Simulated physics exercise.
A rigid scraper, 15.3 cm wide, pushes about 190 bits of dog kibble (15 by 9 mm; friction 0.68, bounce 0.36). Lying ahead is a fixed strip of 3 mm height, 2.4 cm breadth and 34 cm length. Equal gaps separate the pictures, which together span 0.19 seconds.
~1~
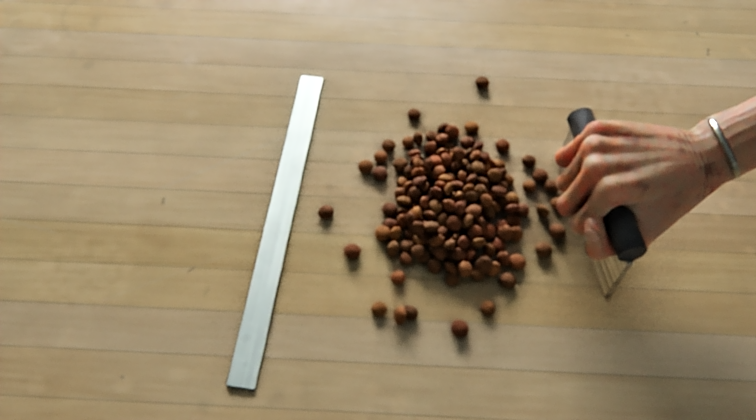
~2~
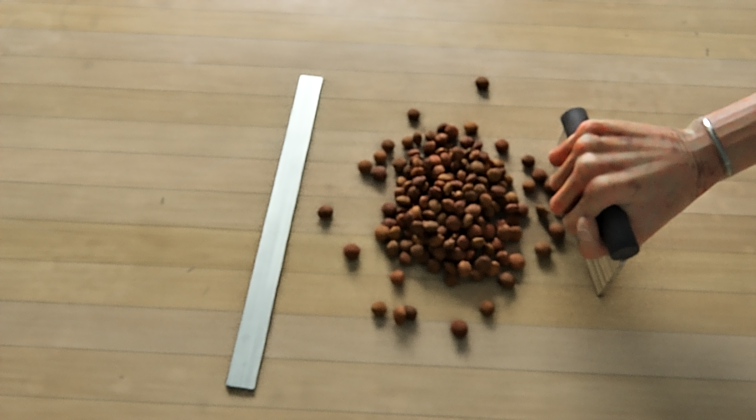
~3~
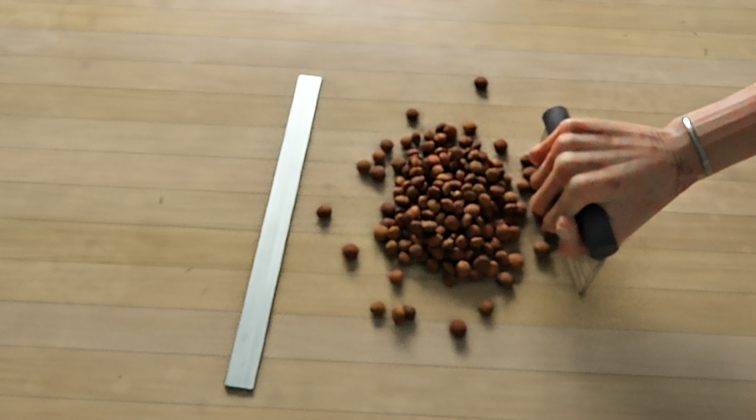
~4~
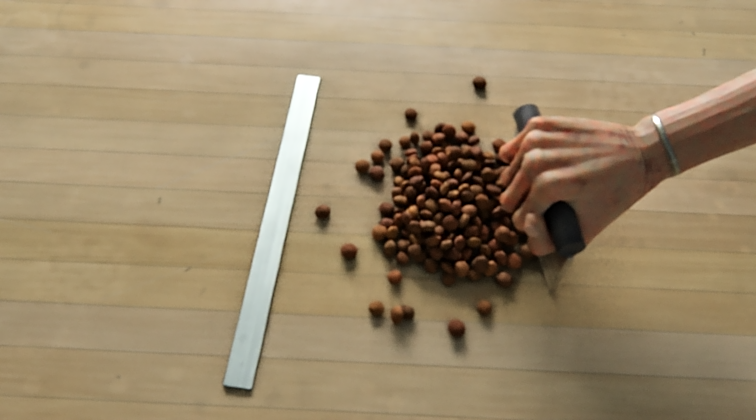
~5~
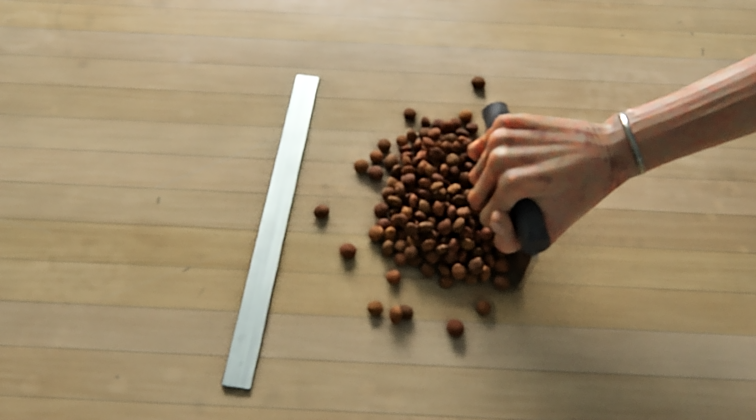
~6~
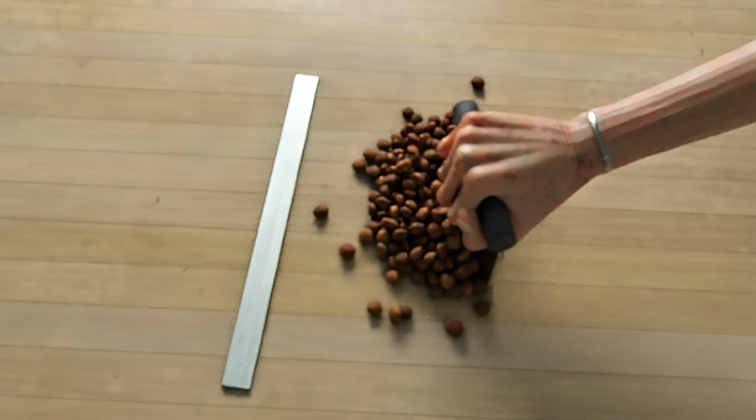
A hand slides a dark-handled scraper left into a pile of brown kibble, pushing pieces together.
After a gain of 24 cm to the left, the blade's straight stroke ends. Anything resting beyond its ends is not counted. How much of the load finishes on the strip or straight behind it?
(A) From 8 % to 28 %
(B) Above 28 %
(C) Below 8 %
B.
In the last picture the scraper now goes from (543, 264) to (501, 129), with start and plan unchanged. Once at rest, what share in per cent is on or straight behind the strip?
Above 30.
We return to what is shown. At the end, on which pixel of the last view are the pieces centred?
About (301, 206).
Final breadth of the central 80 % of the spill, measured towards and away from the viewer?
Close to 22 cm from front to back.
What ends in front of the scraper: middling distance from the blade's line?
Typical distance: Close to 5 cm.
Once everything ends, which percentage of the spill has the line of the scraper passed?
Share: Approx. 25 %.
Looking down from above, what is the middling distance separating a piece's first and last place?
Around 16 centimetres.
Then, 0.16 s after the last picture, scraper 21 cm from its start, spill 22 cm wide; elsewhere 100 %.
Then, 0.31 s after the last picture, scraper 24 cm from its start, spill 23 cm wide; on or straight behind the strip 35 %, elsewhere 65 %.
Then, 0.45 s after the last picture, scraper 24 cm from its start, spill 24 cm wide; on or straight behind the strip 35 %, elsewhere 65 %.
In the end, on or straight behind the strip 35 %, elsewhere 65 %.
